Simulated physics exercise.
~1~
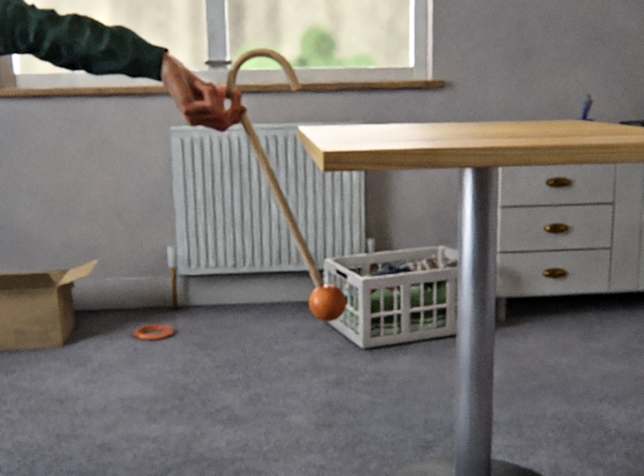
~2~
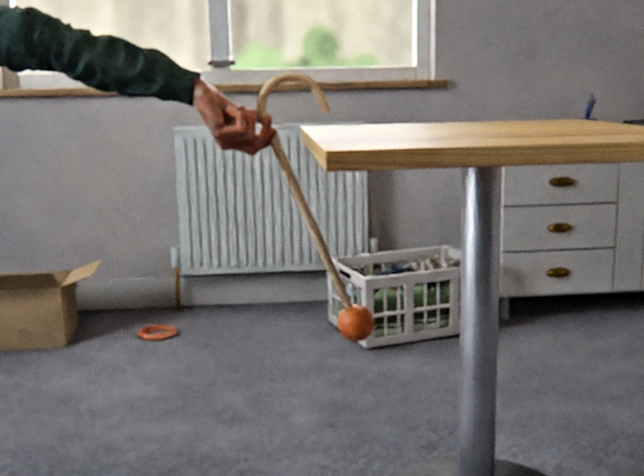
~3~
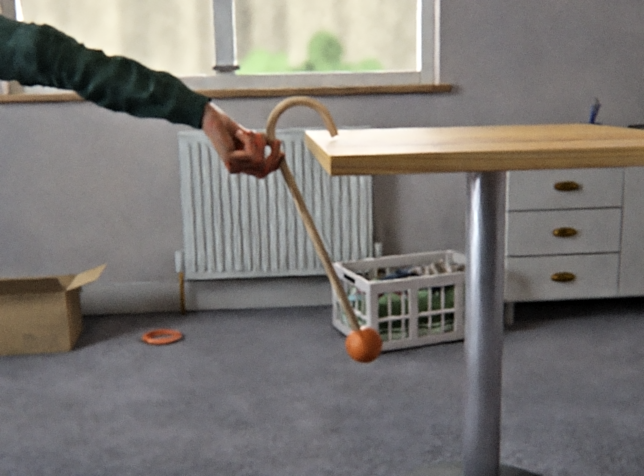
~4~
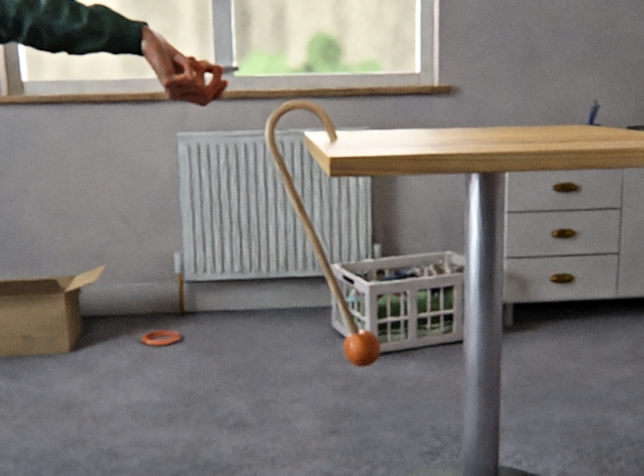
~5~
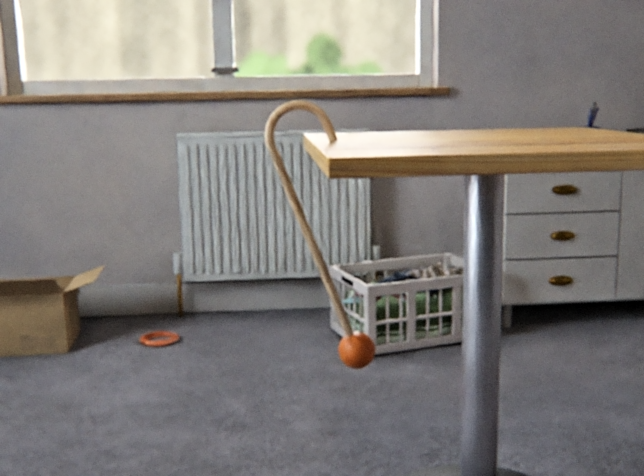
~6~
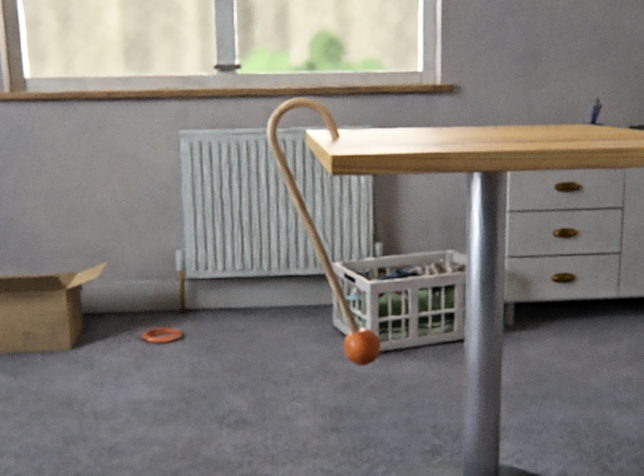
In a grey-carpeted room seen from the side by a slightly swaying camera, a wooden-topped table on a metal post stands at right, with a white radiator, a pale crate and white drawers behind it. A cardboard box and an orange ring lie on the floor at left. A hand in a dark green sleeve carries a hooked, tan-handled ladle with an orange ball-like end rightward and lowers its hook onto the table's left edge. The hand lets go and withdraws to the left, out of view. The ladle stays hanging from the edge, its orange end slanting beneath the tabletop.
